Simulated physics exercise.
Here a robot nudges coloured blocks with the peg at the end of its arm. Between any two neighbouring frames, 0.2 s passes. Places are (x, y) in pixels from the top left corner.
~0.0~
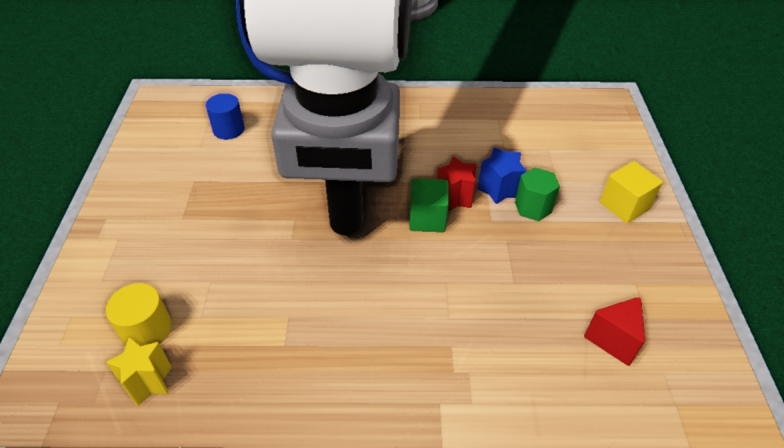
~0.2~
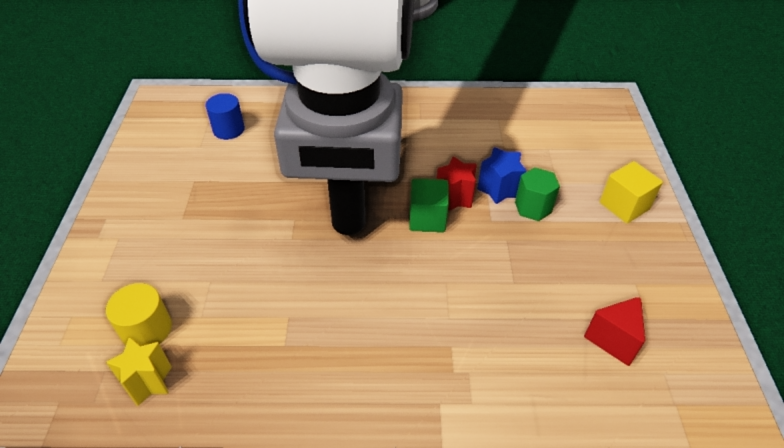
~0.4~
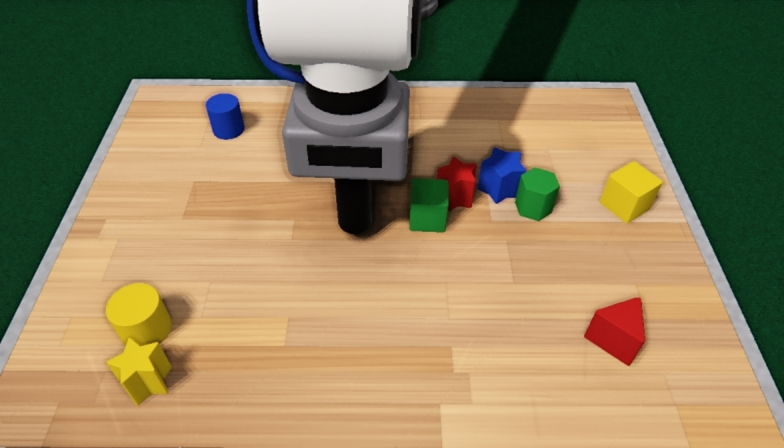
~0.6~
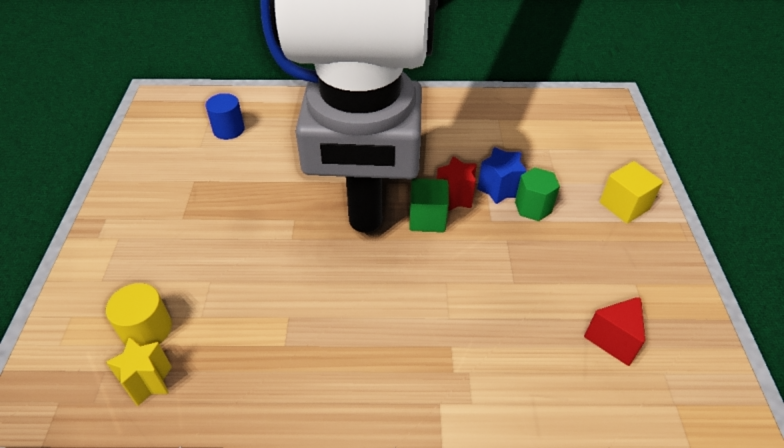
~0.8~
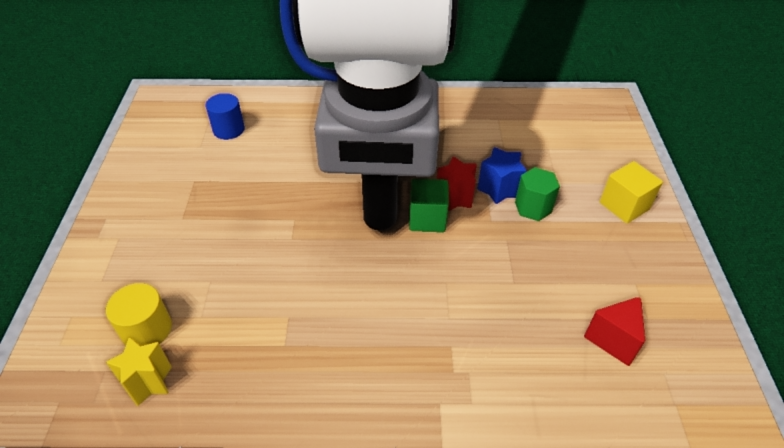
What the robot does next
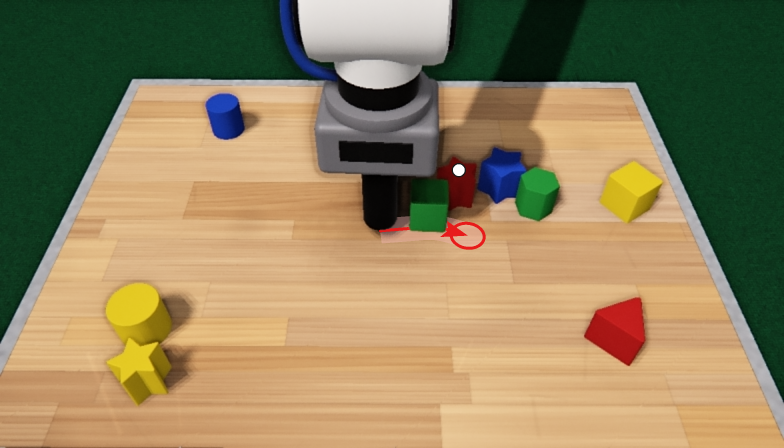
A robot arm sliding its black peg slowly right toward a green block on a wooden table, the coloured blocks staying still.
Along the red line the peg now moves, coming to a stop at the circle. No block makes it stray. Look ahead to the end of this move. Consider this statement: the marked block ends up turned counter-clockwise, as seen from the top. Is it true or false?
True - the claim holds.
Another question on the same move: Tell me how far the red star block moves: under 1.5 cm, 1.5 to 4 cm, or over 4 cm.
1.5 to 4 cm.
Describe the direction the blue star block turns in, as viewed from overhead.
It is turned clockwise.
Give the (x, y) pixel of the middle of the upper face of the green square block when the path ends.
Just about (481, 184).
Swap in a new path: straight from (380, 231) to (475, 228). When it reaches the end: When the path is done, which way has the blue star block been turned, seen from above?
Clockwise.
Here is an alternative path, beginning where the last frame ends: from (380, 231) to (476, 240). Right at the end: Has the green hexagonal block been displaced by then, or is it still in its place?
At the end of the path, the green hexagonal block remains in its old spot.
Drawn move, from (380, 231) over (424, 227) to (468, 236); the dot is on the red star block.
What follows on the original path. Halfway along, peg (426, 216); green square block (455, 185), turned 30° anticlockwise; red star block (470, 163), turned 20° anticlockwise.
At the end, peg (469, 225); green square block (481, 184), turned 80° anticlockwise; red star block (473, 157), turned 45° anticlockwise; blue star block (509, 156), turned 30° clockwise; green hexagonal block still.
